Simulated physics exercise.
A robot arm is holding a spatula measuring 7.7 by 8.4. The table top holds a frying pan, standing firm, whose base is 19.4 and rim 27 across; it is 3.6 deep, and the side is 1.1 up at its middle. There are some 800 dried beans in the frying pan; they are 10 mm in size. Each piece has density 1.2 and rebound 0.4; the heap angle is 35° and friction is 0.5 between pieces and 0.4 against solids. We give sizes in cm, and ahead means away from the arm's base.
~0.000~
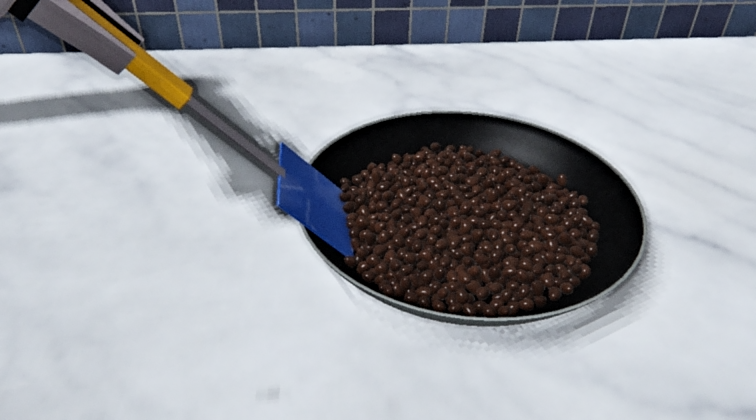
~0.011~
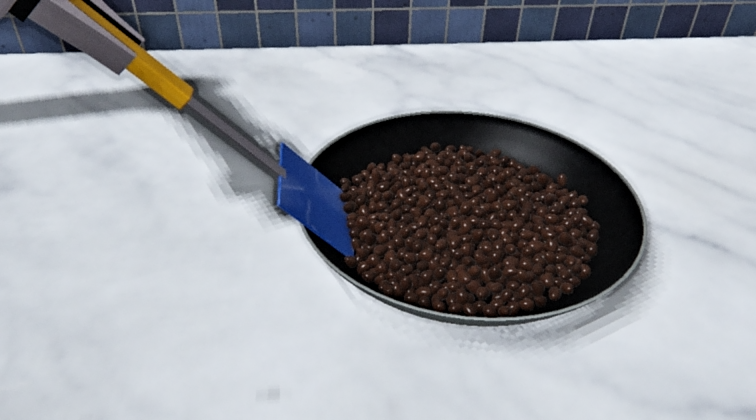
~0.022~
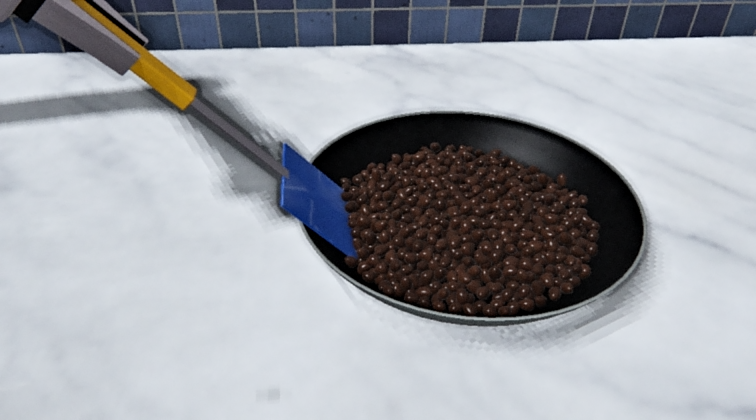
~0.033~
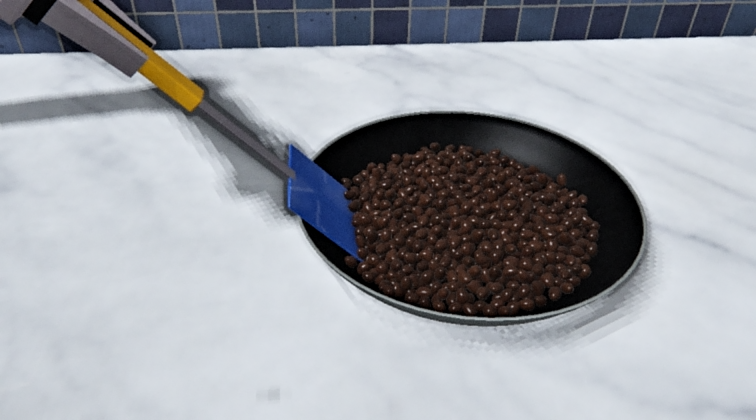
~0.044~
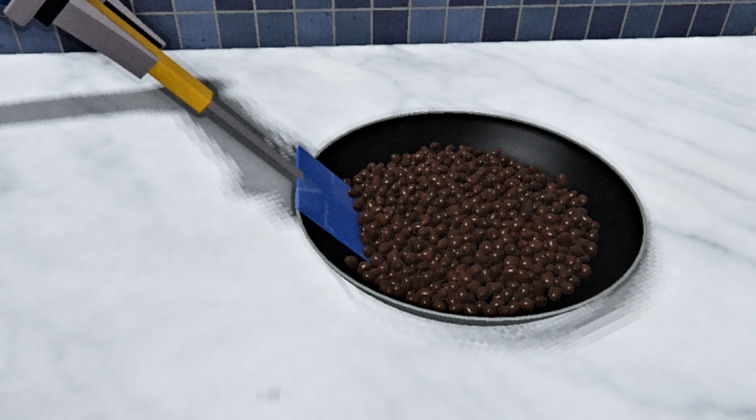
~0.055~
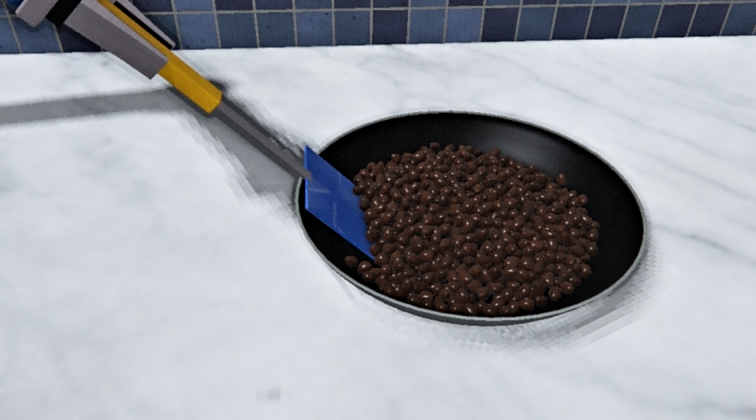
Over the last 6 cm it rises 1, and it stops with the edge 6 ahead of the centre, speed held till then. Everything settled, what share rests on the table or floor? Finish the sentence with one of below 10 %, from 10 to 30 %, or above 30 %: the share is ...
The share is below 10 %.
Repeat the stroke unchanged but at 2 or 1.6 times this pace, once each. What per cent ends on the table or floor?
First try around 10 %, second try around 5 %.
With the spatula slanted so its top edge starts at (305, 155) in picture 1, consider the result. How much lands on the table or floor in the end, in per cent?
Some 5 per cent.
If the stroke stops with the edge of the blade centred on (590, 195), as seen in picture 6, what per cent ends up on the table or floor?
I'd estimate about 25 per cent.
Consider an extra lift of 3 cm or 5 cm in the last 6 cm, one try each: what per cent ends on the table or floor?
Some 0 and 0 per cent.
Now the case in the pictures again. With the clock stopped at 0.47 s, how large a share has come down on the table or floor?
Roughly 5 percent.
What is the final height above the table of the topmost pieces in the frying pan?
Top of the heap: Roughly 5.5 cm above the table top.
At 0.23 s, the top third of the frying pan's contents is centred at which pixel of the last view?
Centre: Approx. (538, 201) in the last view.
After 0.14 s, sloping 47°, highest piece 4 above the table; 805 in the frying pan.
After 0.23 s, sloping 47°, highest piece 5 above the table; 805 in the frying pan.
After 0.47 s, sloping 47°, highest piece 5 above the table; 779 in the frying pan, 25 on the table or floor, 1 on the blade or in flight.
After 1.52 s, sloping 47°, highest piece 5 above the table; 779 in the frying pan, 26 on the table or floor.
In the end, 779 in the frying pan, 26 on the table or floor. That is 3 % on the table or floor.
